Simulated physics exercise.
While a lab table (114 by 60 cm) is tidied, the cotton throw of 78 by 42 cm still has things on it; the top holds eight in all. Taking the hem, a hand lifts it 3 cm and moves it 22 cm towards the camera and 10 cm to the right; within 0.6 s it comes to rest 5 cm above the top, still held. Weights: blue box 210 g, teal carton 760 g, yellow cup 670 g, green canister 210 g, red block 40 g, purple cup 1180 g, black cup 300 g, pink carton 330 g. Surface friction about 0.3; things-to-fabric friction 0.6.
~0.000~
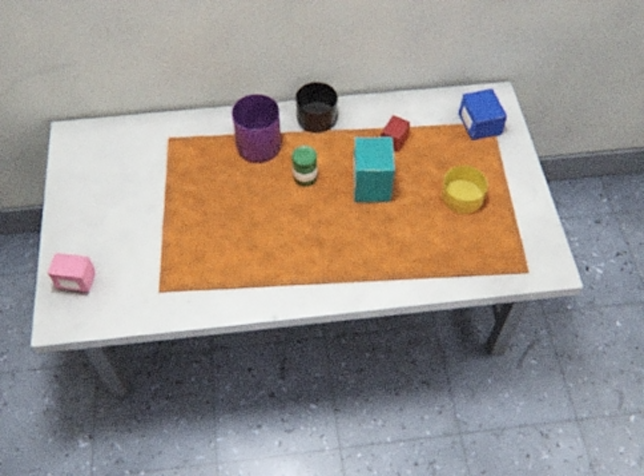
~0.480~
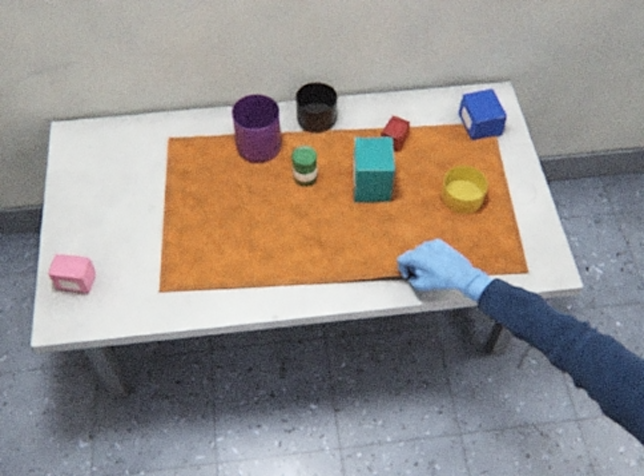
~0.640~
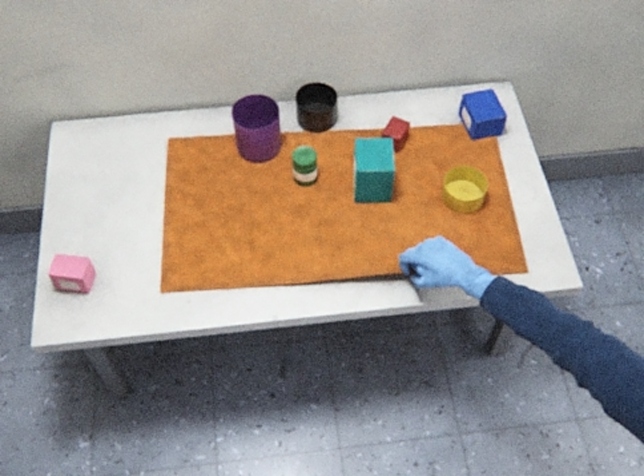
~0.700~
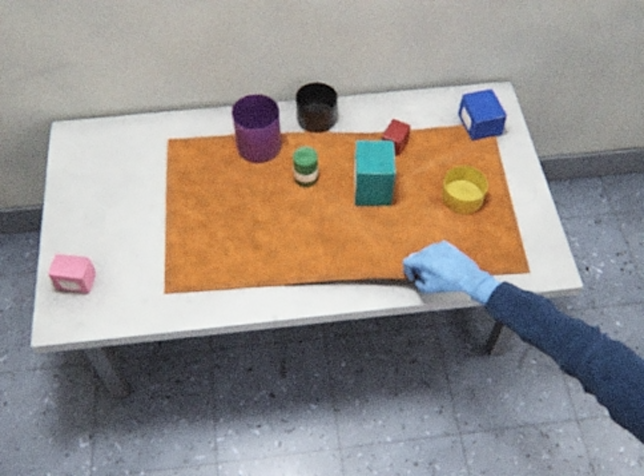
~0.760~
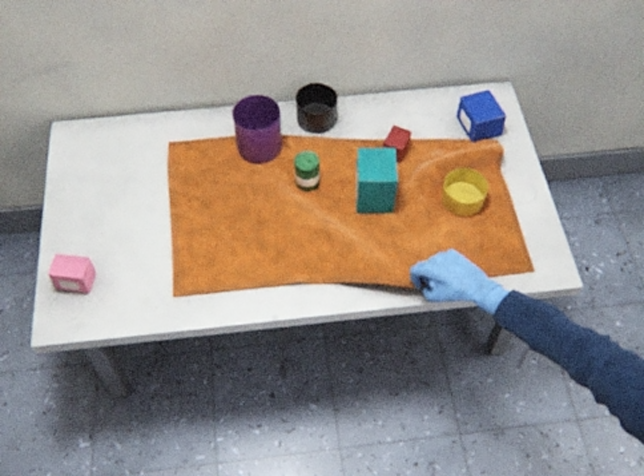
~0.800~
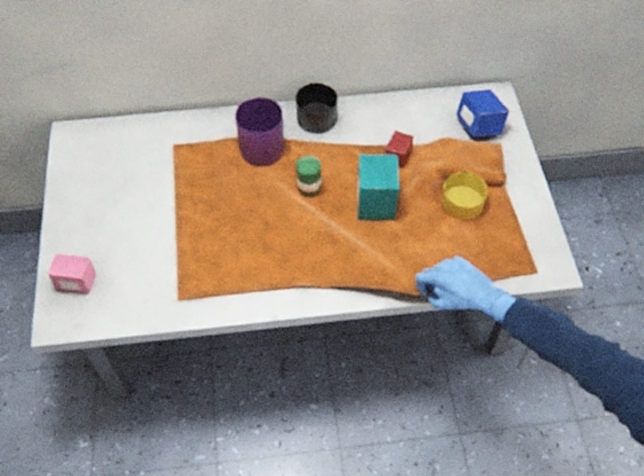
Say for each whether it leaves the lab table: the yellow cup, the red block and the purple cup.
At the end, yellow cup: On, red block: On, purple cup: On.
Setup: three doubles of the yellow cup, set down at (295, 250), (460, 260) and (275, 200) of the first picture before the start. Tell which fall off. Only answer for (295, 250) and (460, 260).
In order: Comes off; comes off.
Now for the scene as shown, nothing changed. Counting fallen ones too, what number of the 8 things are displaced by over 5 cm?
I make it 5.
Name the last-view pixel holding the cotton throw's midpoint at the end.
Midpoint, last view: Approx. (399, 287).
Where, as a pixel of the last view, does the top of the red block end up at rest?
It comes to rest at about (398, 213).
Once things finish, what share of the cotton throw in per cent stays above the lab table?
Share within the edges: Approx. 65 %.
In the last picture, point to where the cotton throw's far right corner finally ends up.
At about (482, 183).
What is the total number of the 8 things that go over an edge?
That gives 1.
At 0.9 s, 90 % of the cotton throw is still over the top; red block 12 cm off its start, purple cup 9 cm off its start, yellow cup 8 cm off its start.
At 1.0 s, 80 % of the cotton throw is still over the top; red block on its side, 18 cm off its start, purple cup 16 cm off its start, yellow cup 13 cm off its start.
At 1.1 s, 70 % of the cotton throw is still over the top; red block on its side, 22 cm off its start at (393, 208), purple cup 20 cm off its start at (309, 170), yellow cup 18 cm off its start at (480, 252).
At 1.2 s, 65 % of the cotton throw is still over the top; red block on its side, 24 cm off its start, purple cup 23 cm off its start, yellow cup 21 cm off its start.
At 2.8 s, 65 % of the cotton throw is still over the top; purple cup 24 cm off its start at (318, 180), red block on its side, 23 cm off its start at (398, 213), yellow cup 22 cm off its start at (495, 266), green canister over the edge.
